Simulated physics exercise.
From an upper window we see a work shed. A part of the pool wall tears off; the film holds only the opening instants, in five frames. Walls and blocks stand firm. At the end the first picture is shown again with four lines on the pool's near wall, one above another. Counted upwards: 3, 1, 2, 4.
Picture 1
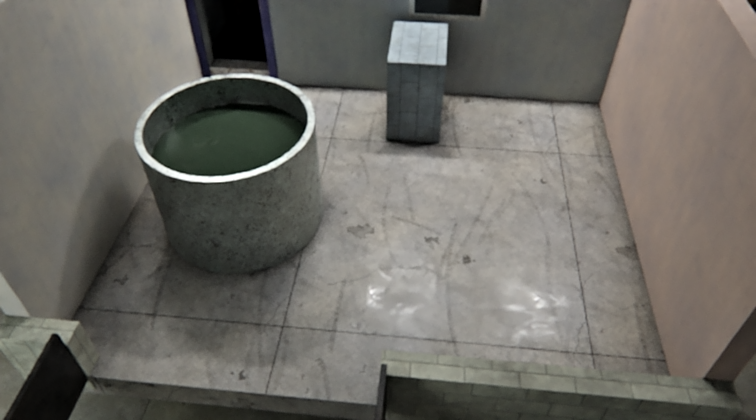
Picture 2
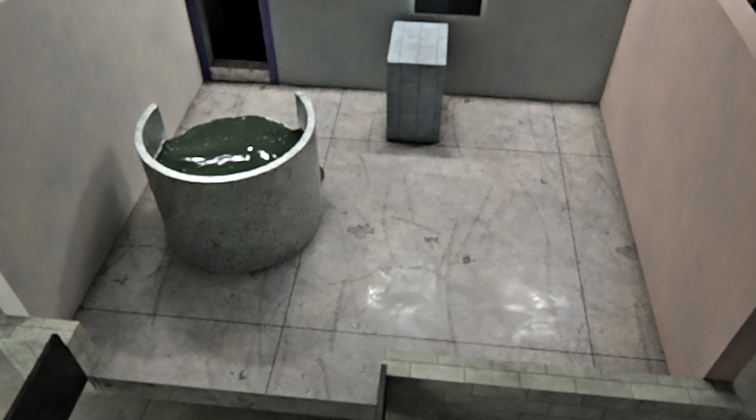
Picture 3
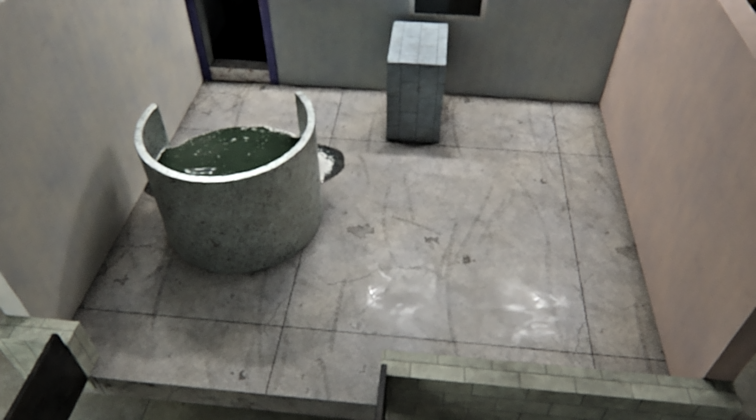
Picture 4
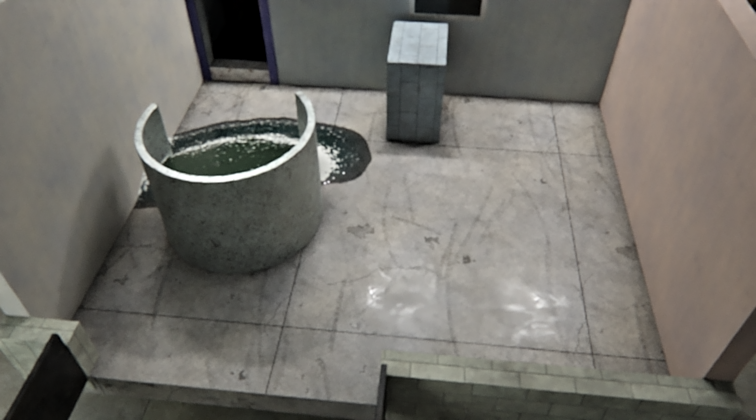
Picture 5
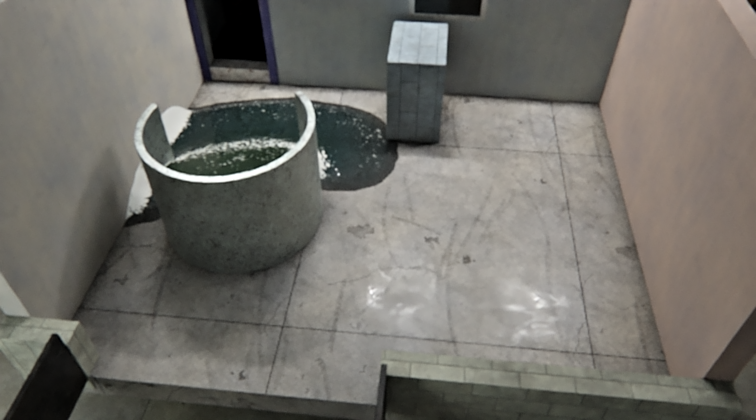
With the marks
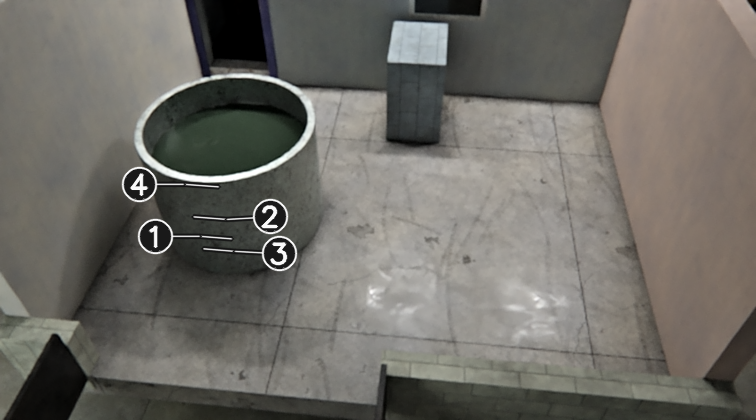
At first, green water rests in a round grey tank on the left of a walled work shed. Then the back section of the tank's wall is gone, and water pours out behind it, spreading a dark puddle across the floor to the left wall and the grey block while the level inside drops.
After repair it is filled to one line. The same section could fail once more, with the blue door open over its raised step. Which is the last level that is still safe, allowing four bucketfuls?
The limit is 3.
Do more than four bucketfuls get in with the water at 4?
Yes.
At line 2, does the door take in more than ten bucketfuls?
Yes.
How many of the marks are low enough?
One of them.
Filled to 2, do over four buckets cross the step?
Yes, it does.
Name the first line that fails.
That is line 1.
On the marked copy, 1 at (215, 237); 2 at (210, 218); 3 at (219, 250); 4 at (201, 185); from the bottom up 3, 1, 2, 4.
For line 1, about 9 bucketfuls get in.
For line 2, dozens of bucketfuls pour in.
For line 3, a bucket or two gets in.
For line 4, dozens of bucketfuls pour in.
